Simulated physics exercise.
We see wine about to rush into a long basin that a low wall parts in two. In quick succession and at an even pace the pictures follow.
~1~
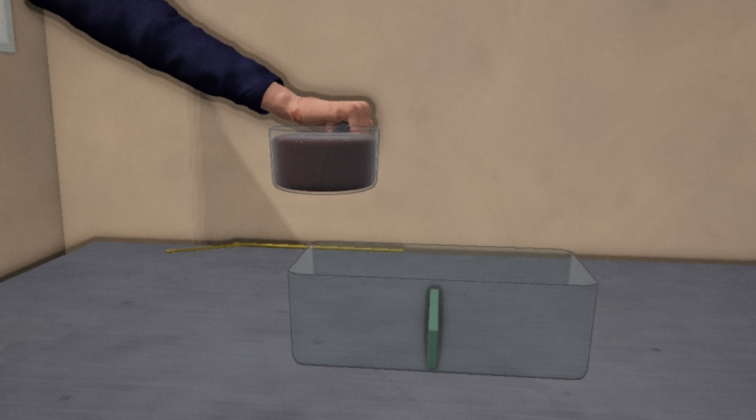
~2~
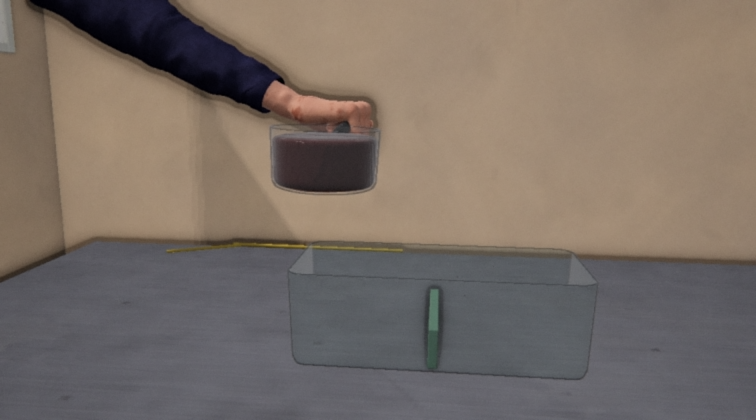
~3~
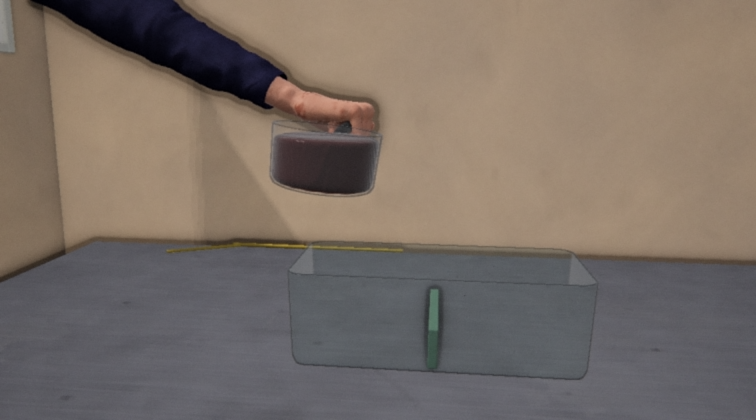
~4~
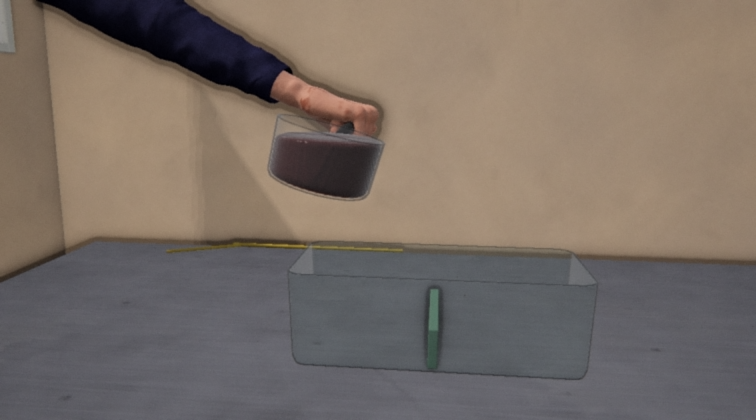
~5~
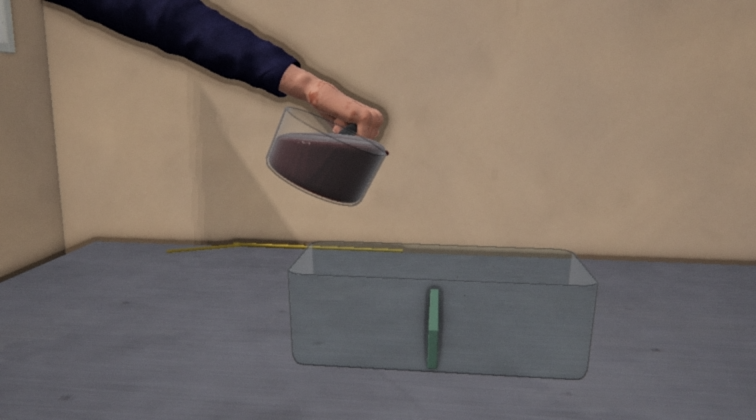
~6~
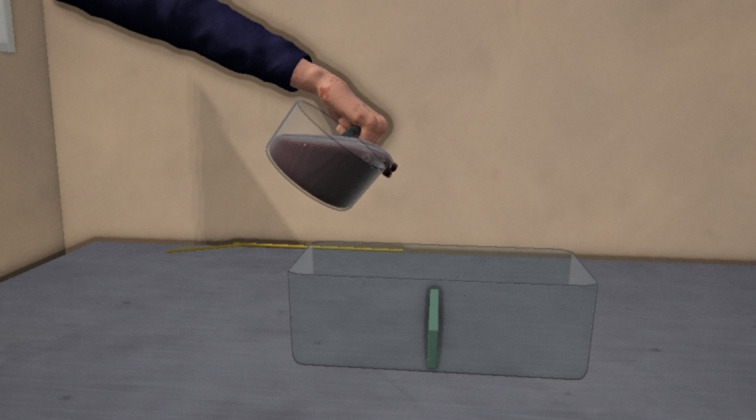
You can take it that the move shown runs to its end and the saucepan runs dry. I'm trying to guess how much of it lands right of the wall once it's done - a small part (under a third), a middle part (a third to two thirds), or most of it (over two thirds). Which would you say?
I'd say a small part, under a third.
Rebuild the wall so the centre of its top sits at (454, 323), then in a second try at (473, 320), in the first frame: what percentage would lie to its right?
I'd expect near 20 percent the first time and near 15 percent the next.
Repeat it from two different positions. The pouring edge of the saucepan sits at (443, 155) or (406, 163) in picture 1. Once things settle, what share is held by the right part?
Around 80 percent first, around 45 percent second.
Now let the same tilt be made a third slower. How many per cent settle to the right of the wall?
Near 35 in a hundred.
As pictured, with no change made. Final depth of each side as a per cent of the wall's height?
Close to 50 for the left and 10 for the right.
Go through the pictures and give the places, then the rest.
In the first frame, tilt 0°; pouring edge (379, 131); surface from (275, 136) to (377, 138); the long basin's rim runs from (300, 257) to (584, 268); the wall's top is at (434, 309).
In the second frame, tilt 2°; pouring edge (379, 132); surface from (276, 136) to (378, 139).
In the third frame, tilt 7°; pouring edge (381, 137); surface from (277, 135) to (380, 140).
In the fourth frame, tilt 15°; pouring edge (383, 145); surface from (279, 135) to (382, 142).
In the fifth frame, tilt 25°; pouring edge (384, 156); surface from (279, 136) to (381, 149); 2 per cent is over the edge.
In the sixth frame, tilt 37°; pouring edge (383, 169); surface from (275, 137) to (374, 153); 7 per cent is over the edge.
A moment on, the saucepan is tipped right over and 17 per cent is still to pour, 32 is left of the wall and 15 right of it.
Next, the saucepan is tipped right over and 1 per cent is still to pour, 75 is left of the wall and 18 right of it.
Then the saucepan is tipped right over and 0 per cent is still to pour, 76 is left of the wall and 21 right of it.
Later the saucepan is tipped right over and 0 per cent is still to pour, 76 is left of the wall and 21 right of it.
At rest 76 per cent lies left of the wall, 21 right of it and 3 outside.
